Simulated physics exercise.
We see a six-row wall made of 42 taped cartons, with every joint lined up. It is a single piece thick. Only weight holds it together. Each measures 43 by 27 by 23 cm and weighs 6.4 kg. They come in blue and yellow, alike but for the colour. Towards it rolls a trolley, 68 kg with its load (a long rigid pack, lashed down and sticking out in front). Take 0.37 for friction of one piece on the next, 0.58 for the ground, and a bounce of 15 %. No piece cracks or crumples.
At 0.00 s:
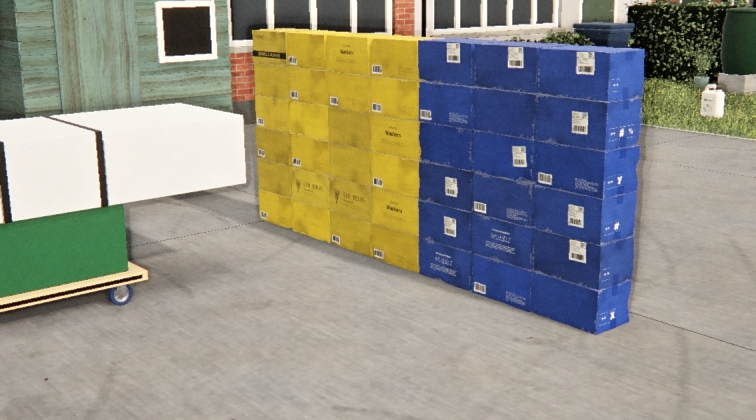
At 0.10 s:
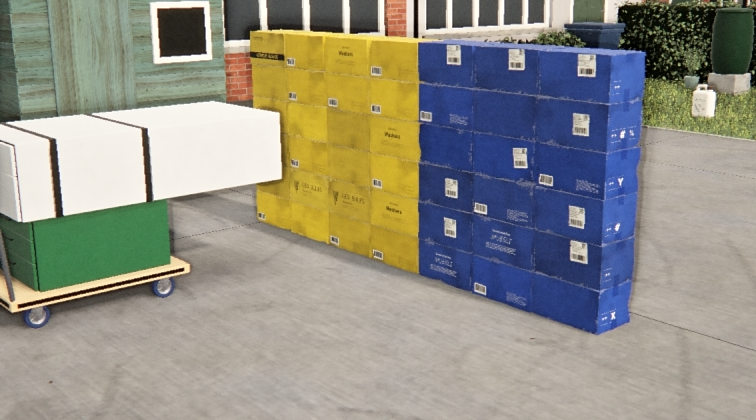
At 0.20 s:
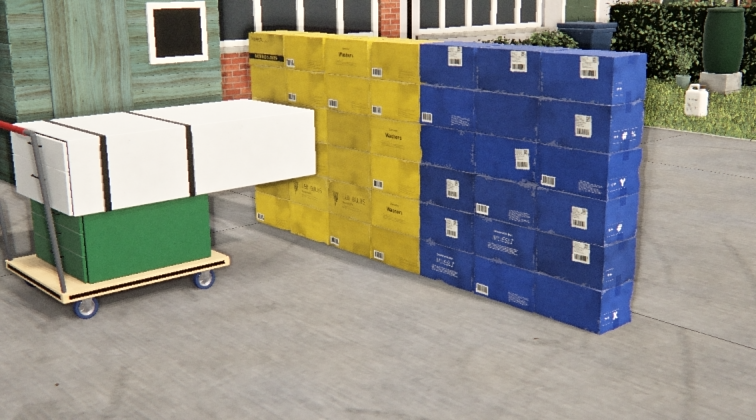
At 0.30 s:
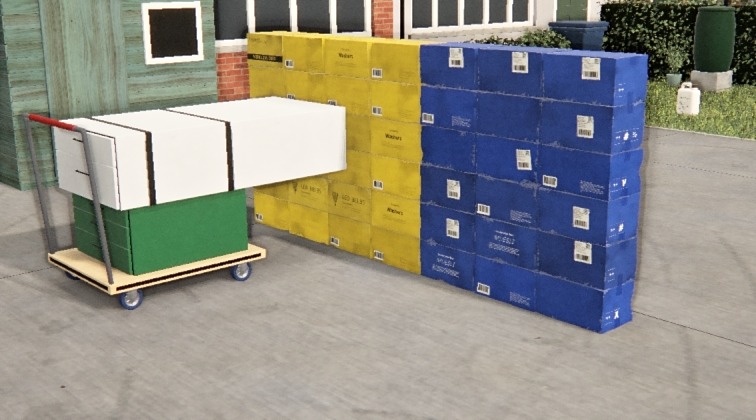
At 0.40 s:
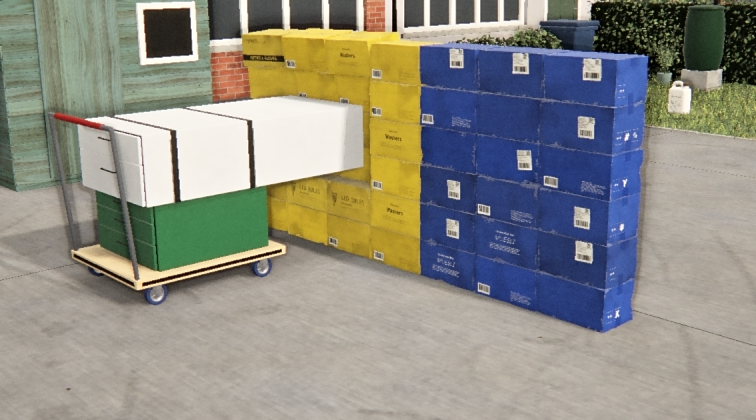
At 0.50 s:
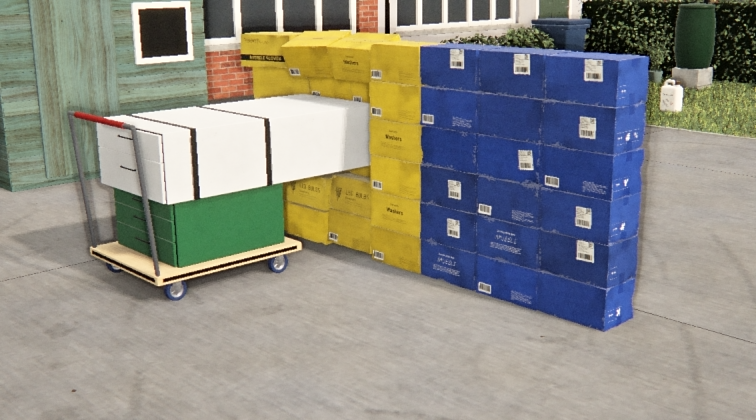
A trolley carrying a long white pack strapped above a green block rolls in from the left toward a wall of stacked yellow and blue cartons. The pack's front end reaches the yellow side and pushes in, shifting and tilting several yellow cartons while the blue ones barely change.
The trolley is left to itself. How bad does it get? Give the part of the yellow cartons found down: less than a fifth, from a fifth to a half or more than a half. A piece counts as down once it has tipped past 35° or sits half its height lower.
The part is more than a half.
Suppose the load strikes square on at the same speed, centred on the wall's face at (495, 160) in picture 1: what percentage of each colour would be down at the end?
In that case blue 80, yellow 0 per cent.
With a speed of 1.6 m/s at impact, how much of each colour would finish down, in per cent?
In that case blue 0, yellow 80 per cent.
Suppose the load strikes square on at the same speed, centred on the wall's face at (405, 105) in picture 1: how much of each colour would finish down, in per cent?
Then blue 20, yellow 20 per cent.
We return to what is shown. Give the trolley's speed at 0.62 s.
Near 0.9 m/s.
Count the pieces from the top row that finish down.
3 from that row.
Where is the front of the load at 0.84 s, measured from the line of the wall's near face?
Roughly 50 cm.
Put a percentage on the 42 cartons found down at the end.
About 35 per cent.
After 0.62 s, load 34 cm past the wall's line, still rolling; none of the 24 yellow cartons down (0 of 42 in all colours); top yellow carton 7 cm from its place.
After 0.84 s, load 51 cm past the wall's line, still rolling; 10 of the 24 yellow cartons down (10 of 42 in all colours); top yellow carton 8° from how it stood.
After 1.16 s, load 70 cm past the wall's line, still rolling; 14 of the 24 yellow cartons down (14 of 42 in all colours); top yellow carton 37° from how it stood, 12 cm lower.
After 1.70 s, load 71 cm past the wall's line, still rolling; 14 of the 24 yellow cartons down (14 of 42 in all colours); top yellow carton on its side.
In the end (2.8 s), load 70 cm past the wall's line, stopped; 14 of the 24 yellow cartons down (14 of 42 in all colours); top yellow carton 1.16 m lower; top blue carton unmoved. That is 58 per cent. From the last view, middles, top yellow carton near (419, 157), top blue carton near (596, 79).
